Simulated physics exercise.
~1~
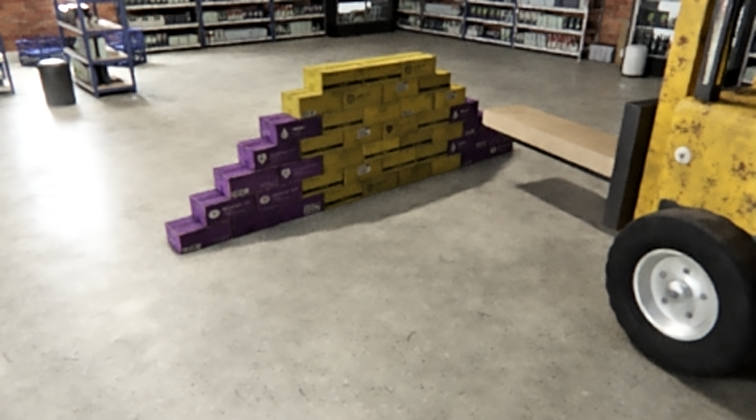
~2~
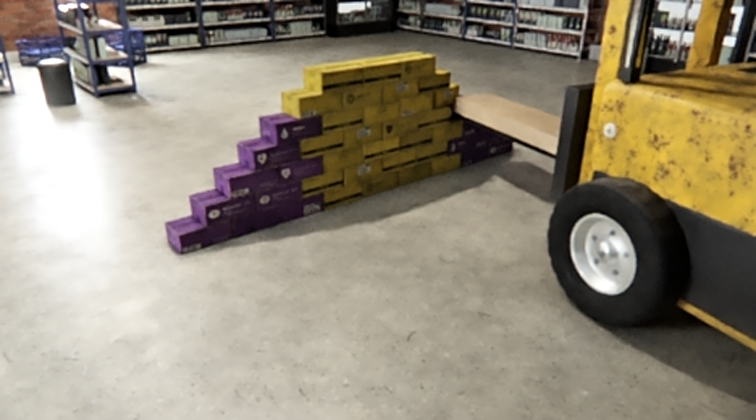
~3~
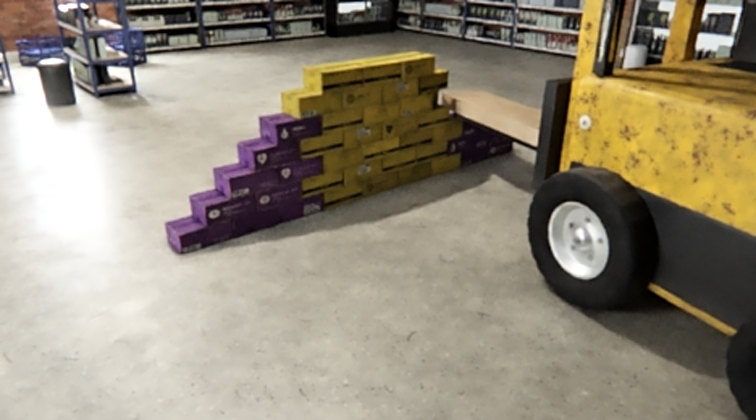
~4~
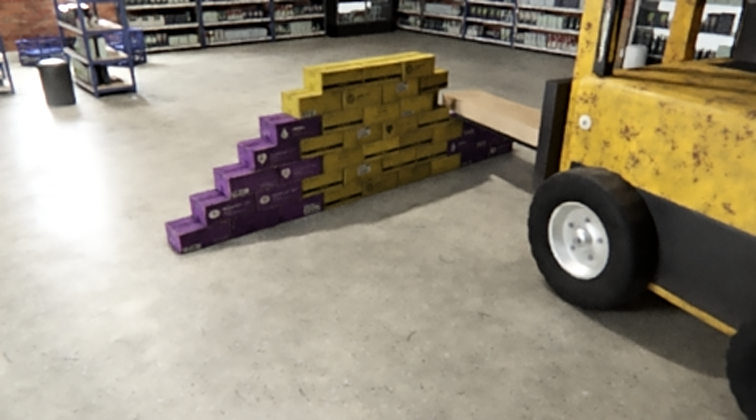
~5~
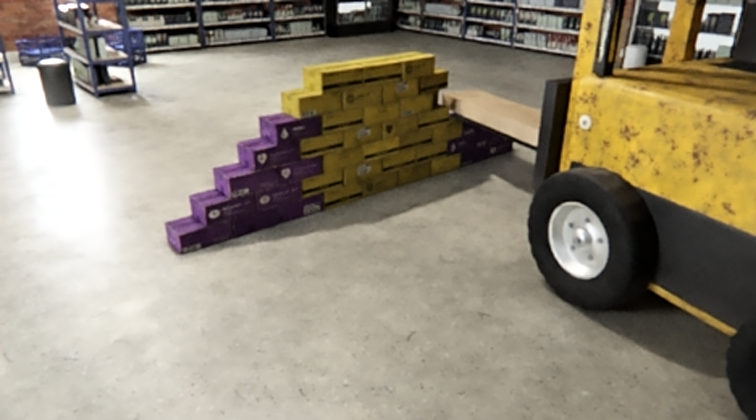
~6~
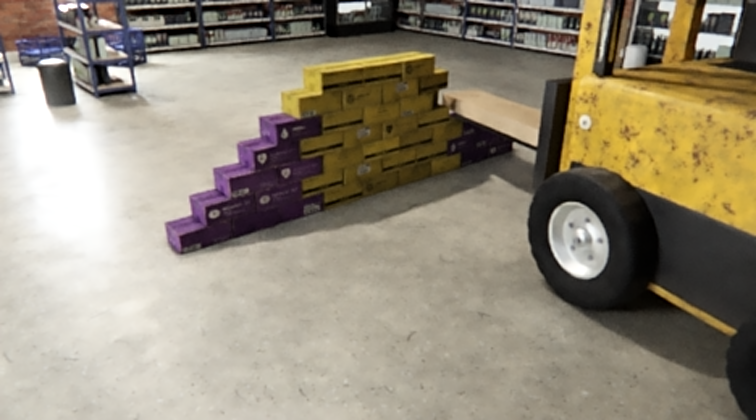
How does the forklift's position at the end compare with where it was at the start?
It begins at the right edge, mostly out of view, and ends a little further left, closer to the box wall, with more of its body showing.
